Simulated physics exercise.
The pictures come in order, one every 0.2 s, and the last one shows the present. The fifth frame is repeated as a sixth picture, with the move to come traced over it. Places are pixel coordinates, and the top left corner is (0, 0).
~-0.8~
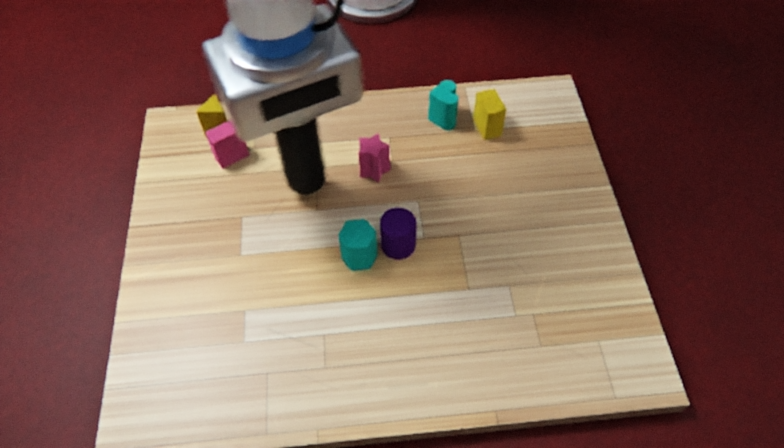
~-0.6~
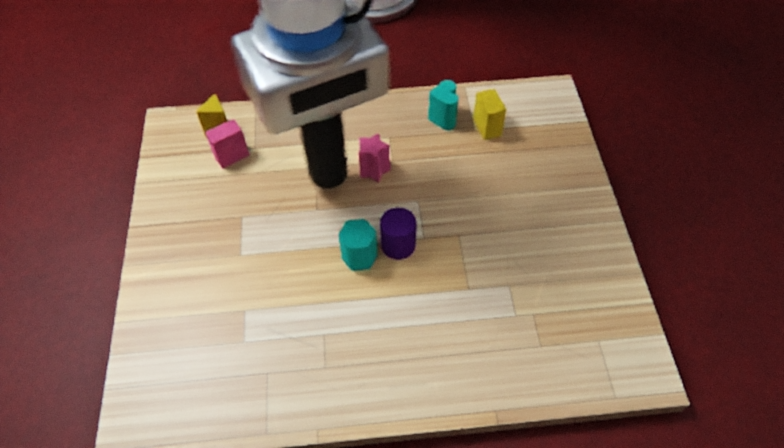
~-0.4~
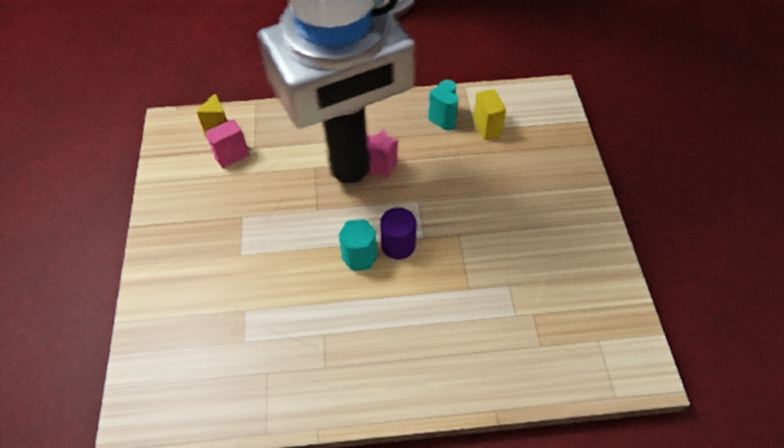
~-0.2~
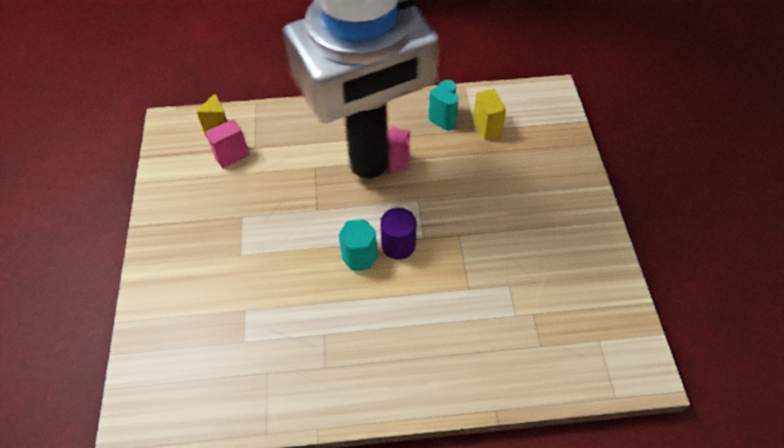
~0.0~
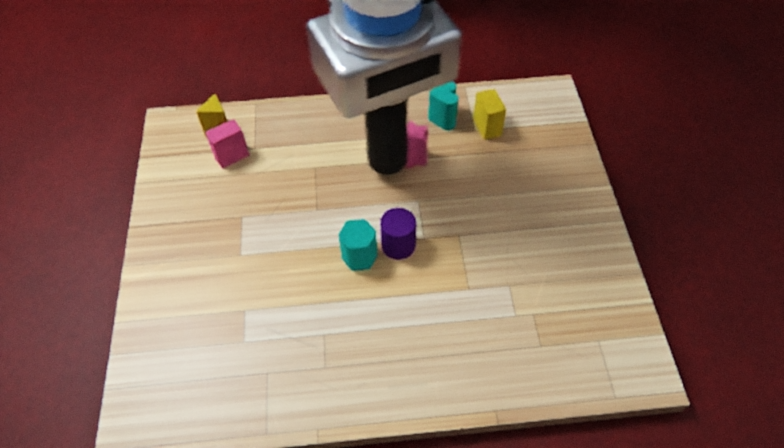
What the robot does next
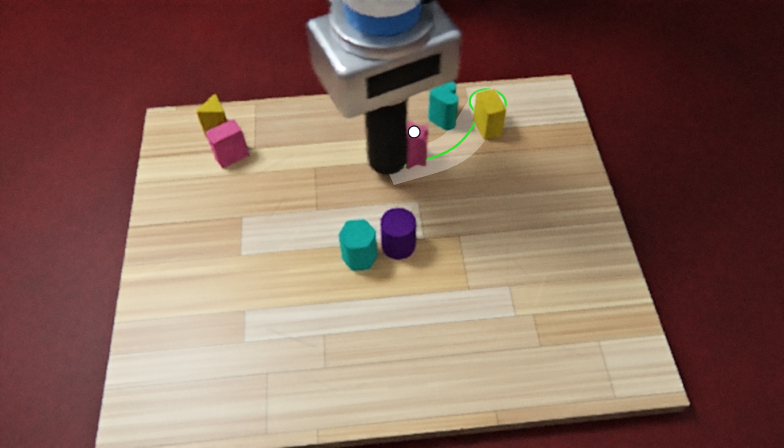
A light wooden board on a dark red surface is seen from above at an angle. Pink and yellow blocks sit at the upper left, turquoise and yellow ones at the upper right, a pink star near the top middle, and teal and purple ones near the centre. The camera stays still as a robot arm's black tool slides right and pushes the star a short way rightward.
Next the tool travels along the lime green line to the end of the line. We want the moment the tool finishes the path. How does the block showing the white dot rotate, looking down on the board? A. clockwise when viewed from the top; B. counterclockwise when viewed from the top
A: Clockwise when viewed from the top.
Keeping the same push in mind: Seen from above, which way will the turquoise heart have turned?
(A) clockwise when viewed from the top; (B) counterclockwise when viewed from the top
B.
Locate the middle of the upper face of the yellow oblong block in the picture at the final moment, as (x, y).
By then it is at (542, 71).
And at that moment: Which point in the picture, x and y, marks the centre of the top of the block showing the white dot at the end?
The centre of its top face lies at (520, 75).
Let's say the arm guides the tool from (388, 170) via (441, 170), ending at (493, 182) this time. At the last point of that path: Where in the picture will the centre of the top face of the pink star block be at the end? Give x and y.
Its top centre is at about (459, 122).
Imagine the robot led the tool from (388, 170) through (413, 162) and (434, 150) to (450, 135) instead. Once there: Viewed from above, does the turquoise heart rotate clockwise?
I expect not.
Path on the board, from (388, 170) by way of (434, 157) and (468, 133) to (488, 102); the dot is on the pink star block.
What follows on the original path. One third of the way, tool (435, 147); pink star block (462, 118).
Two thirds of the way, tool (470, 122); pink star block (500, 98); turquoise heart (446, 87), turned 25° anticlockwise; yellow oblong block (516, 86), turned 40° anticlockwise.
At the end, tool (489, 92); purple circle in place; pink star block (522, 77), turned 35° clockwise; turquoise heart (449, 81), turned 70° anticlockwise; yellow oblong block (542, 71), turned 15° anticlockwise.
